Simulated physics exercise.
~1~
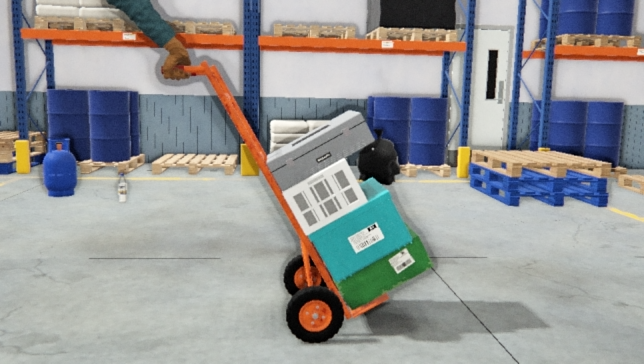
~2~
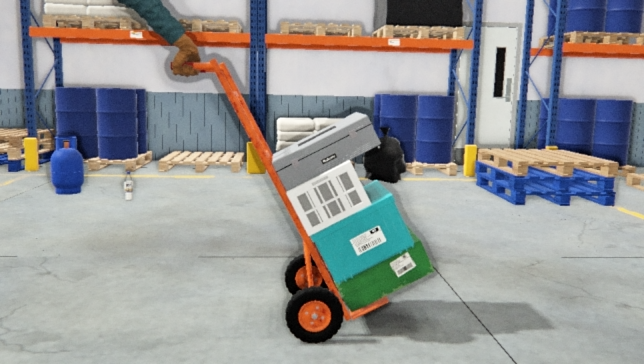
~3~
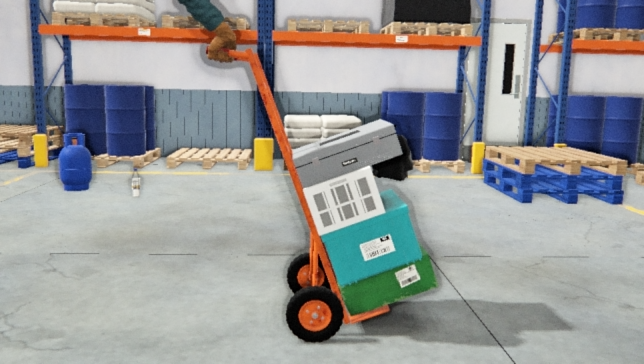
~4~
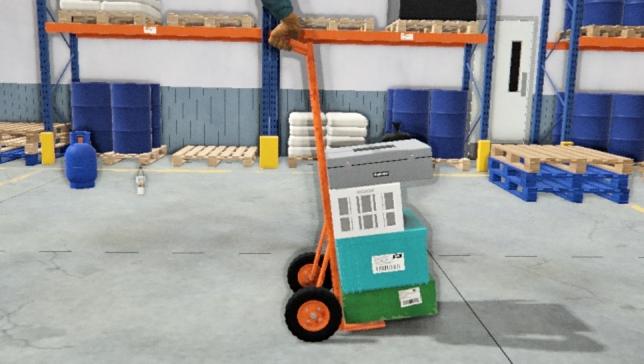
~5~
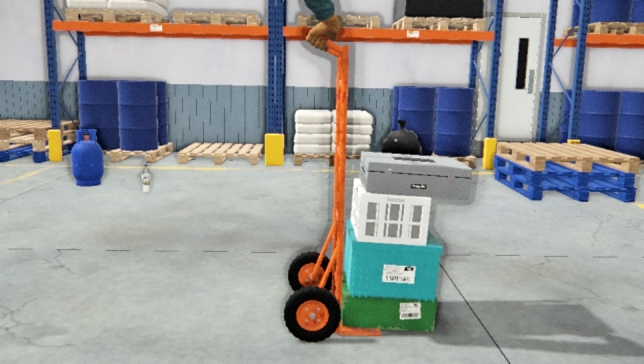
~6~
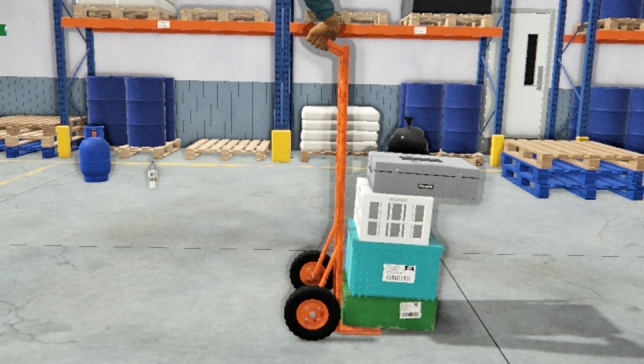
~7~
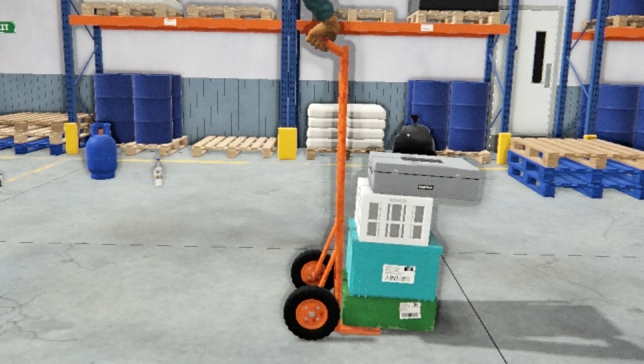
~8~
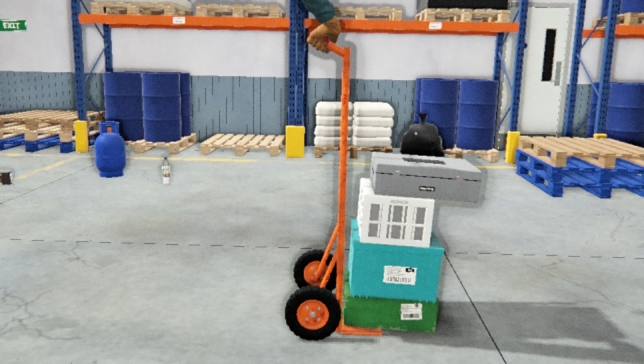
An orange two-wheeled hand truck, held at its handle by a gloved hand, leans back to the left in a warehouse, carrying a green parcel, a turquoise tote, a white crate and a grey toolbox stacked in that order. The hand swings the handle up and to the right, and the load tips forward with it. The truck comes upright with its plate flat on the floor, and the upper items shift to the right, the toolbox farthest. The truck then stays still, and the toolbox rests on top, overhanging the crate but still standing.
